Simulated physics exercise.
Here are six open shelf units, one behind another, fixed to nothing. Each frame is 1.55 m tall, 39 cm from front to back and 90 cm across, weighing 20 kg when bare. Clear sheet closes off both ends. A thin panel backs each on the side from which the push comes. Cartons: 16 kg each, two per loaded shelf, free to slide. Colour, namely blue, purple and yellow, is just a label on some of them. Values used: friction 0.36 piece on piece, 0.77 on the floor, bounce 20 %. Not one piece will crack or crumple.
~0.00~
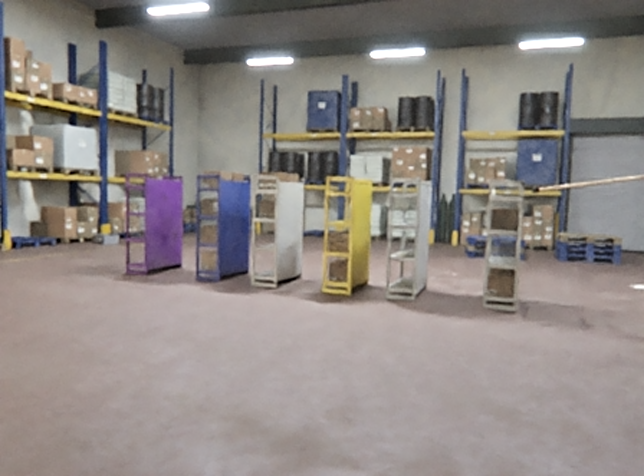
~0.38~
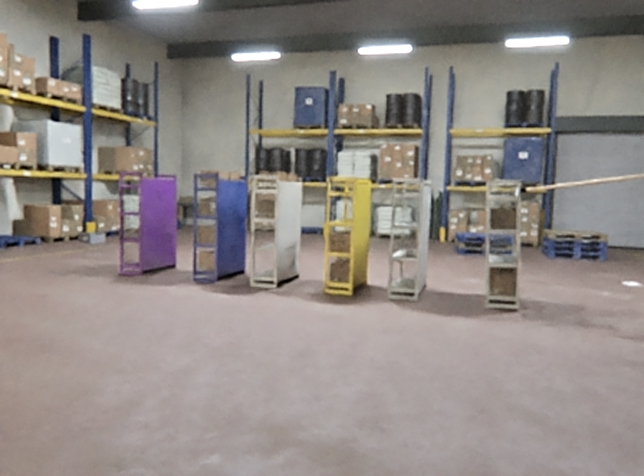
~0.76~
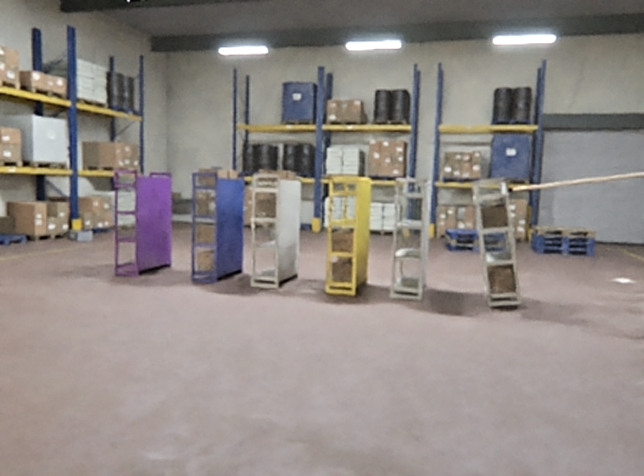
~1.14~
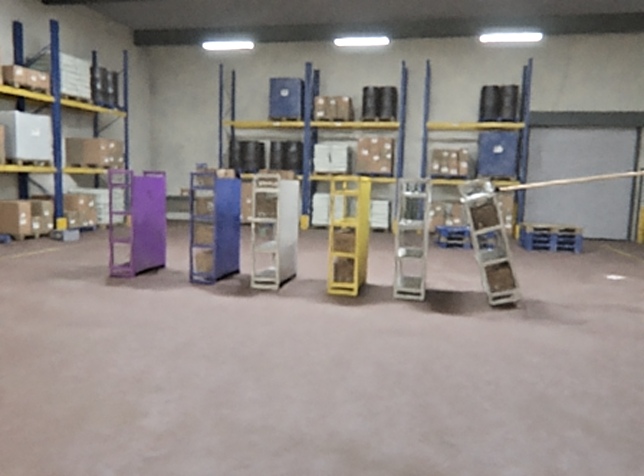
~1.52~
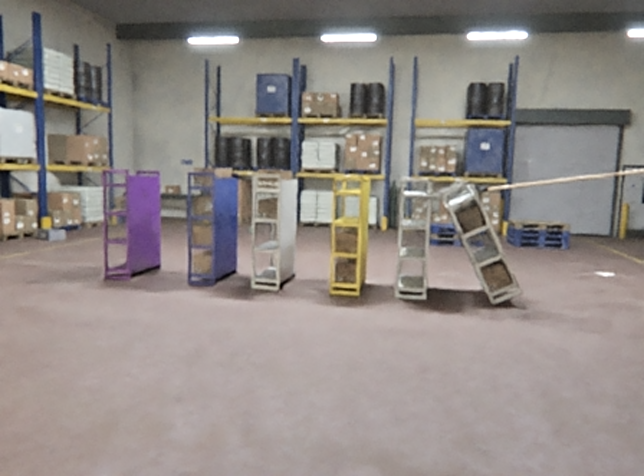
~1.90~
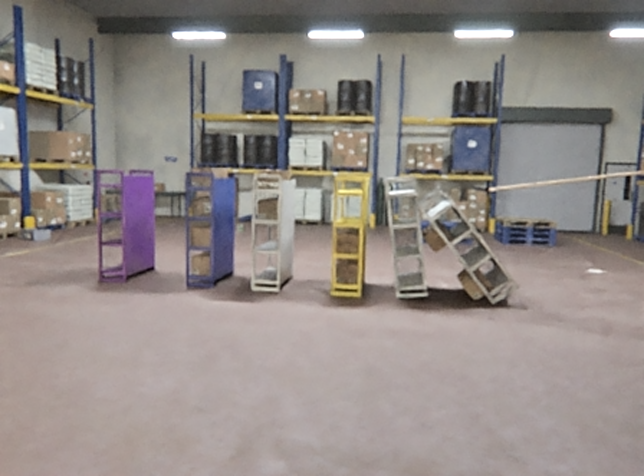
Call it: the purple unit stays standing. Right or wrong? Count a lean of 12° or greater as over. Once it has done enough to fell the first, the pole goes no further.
Right.
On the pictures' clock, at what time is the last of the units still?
Somewhere near 3.5 seconds.
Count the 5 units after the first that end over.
I make it 2 of them.
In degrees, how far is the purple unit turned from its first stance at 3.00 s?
It sits at about 0 degrees.
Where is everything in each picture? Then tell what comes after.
In the first picture (each place is the centre of the face we see best; the camera moves round a little), pole end (538, 190) 12 cm from the first unit; purple unit (166, 223); blue unit (235, 227); yellow unit (338, 236); the others all in place.
The second picture shows pole end (524, 190) pushing; purple unit (160, 223).
The third picture shows pole end (511, 190) pushing; purple unit (155, 222); the others all in place.
The fourth picture shows pole end (498, 190) pushing; purple unit (151, 222); the others all in place.
The fifth picture shows pole end (486, 189) pushing; purple unit (146, 223); the others all in place.
The sixth picture shows pole end (488, 190) stopped; purple unit (140, 224); yellow unit (348, 237); blue unit (225, 228); steepest lean 8°, the unit at (406, 238); one has shifted.
By 2.08 s, 2 cartons spilt or dropped; 1 of the 5 other units over; purple unit unmoved.
By 2.56 s, 2 cartons spilt or dropped; 2 of the 5 other units over; purple unit unmoved; yellow unit tilted 25°.
By 3.00 s, 4 cartons spilt or dropped; 2 of the 5 other units over; purple unit unmoved; yellow unit tilted 29°.
When it is over (3.7 s), 4 cartons spilt or dropped; 2 of the 5 other units over; purple unit unmoved; yellow unit tilted 30°; blue unit unmoved. Three left standing. In pixels of the last frame, middles, purple unit near (128, 223), yellow unit near (321, 232).
